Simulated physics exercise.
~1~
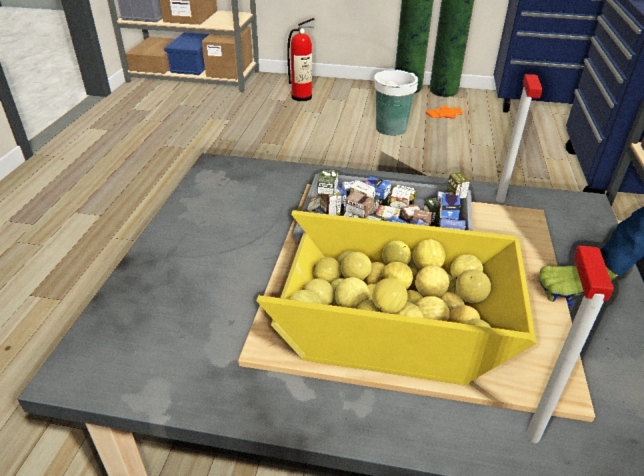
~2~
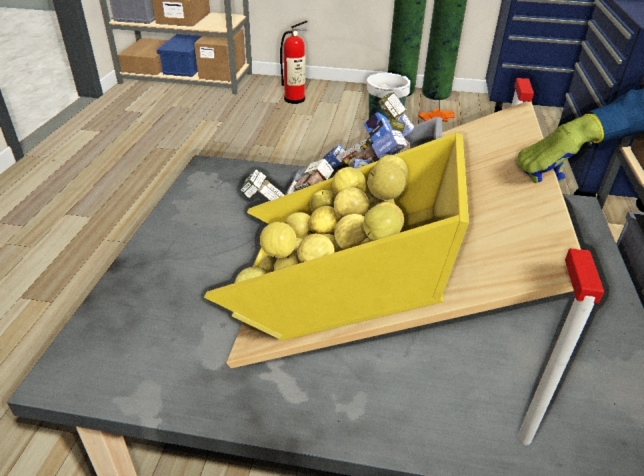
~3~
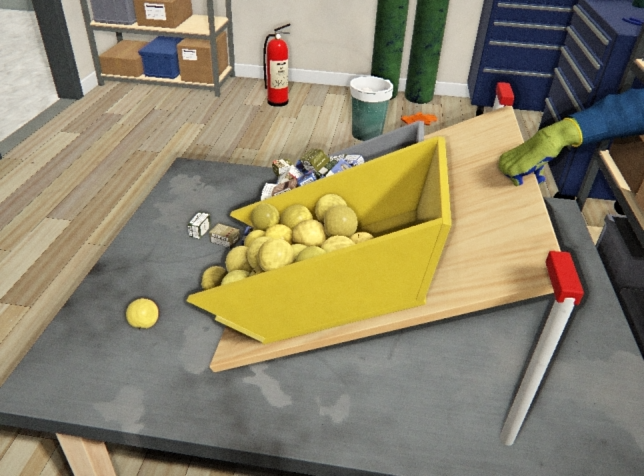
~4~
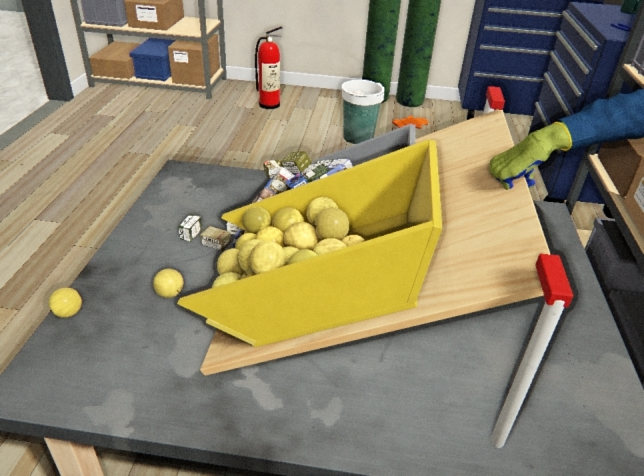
Yellow basket of yellow balls tilting left as a gloved hand lifts its board, two balls rolling out onto the grey table.
